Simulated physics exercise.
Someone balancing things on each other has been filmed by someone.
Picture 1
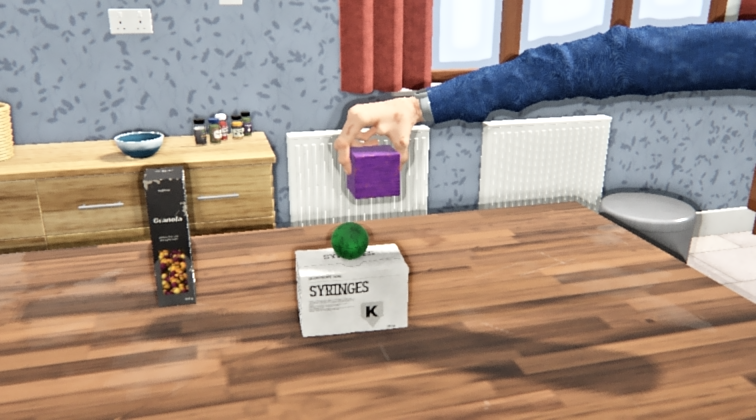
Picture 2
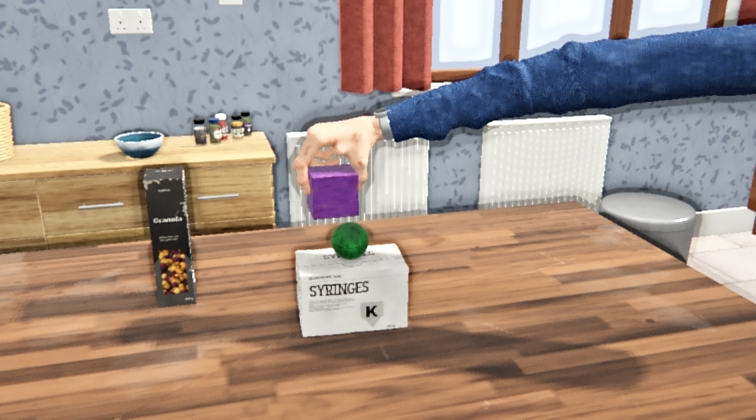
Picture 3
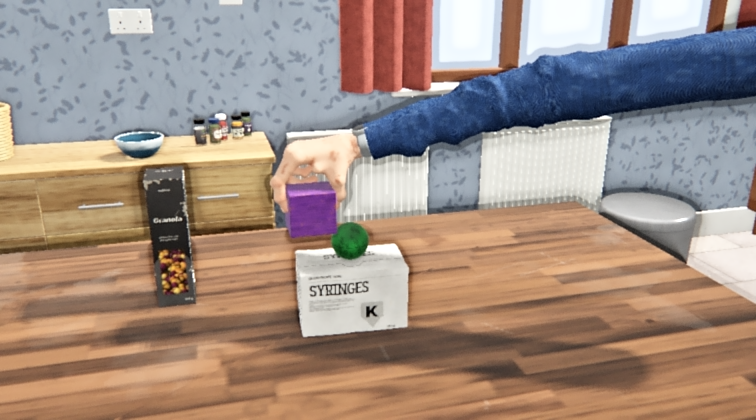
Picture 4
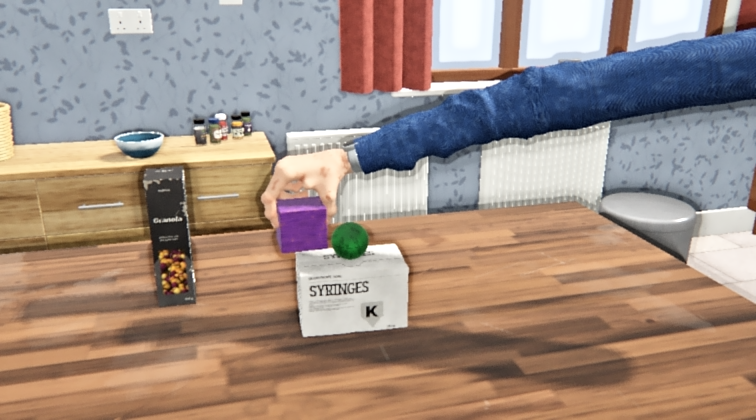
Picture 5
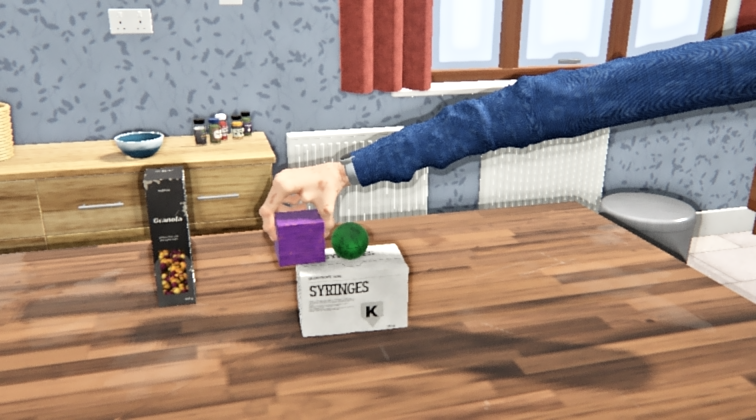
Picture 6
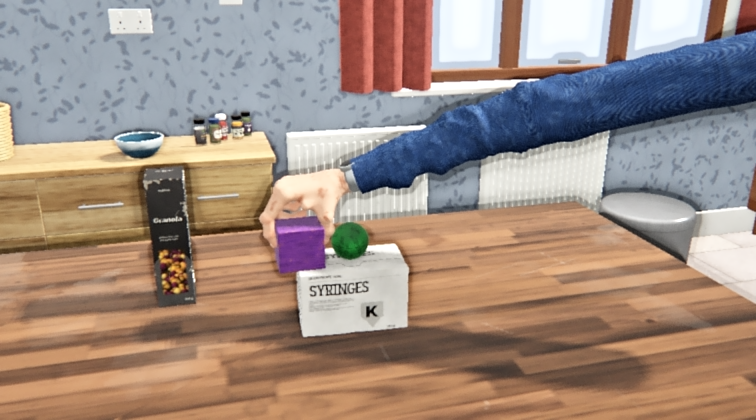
A hand moves a purple block left and lowers it beside a green ball on a white box.
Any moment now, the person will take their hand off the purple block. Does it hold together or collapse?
It holds together.
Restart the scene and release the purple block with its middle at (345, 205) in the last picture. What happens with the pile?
Result: Pile toppled.
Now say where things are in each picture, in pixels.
The first picture shows on its way; purple block (373, 171); black carton (171, 237).
The second picture shows on its way; purple block (332, 191); green ball (350, 241).
The third picture shows on its way; purple block (310, 209); white box (351, 289).
The fourth picture shows on its way; purple block (301, 224); black carton (171, 237).
The fifth picture shows on its way; purple block (299, 237); green ball (350, 241).
The sixth picture shows in place under the hand; purple block (299, 244); white box (351, 289).
Then, 0.50 s on from there, no change.
Then, 1.30 s on from there, purple block resting near (299, 244).
Then, 2.70 s on from there, purple block resting near (297, 244).
In the end, all 4 unmoved. At the end, from the last picture's camera, purple block near (297, 244). The pile keeps its balance.
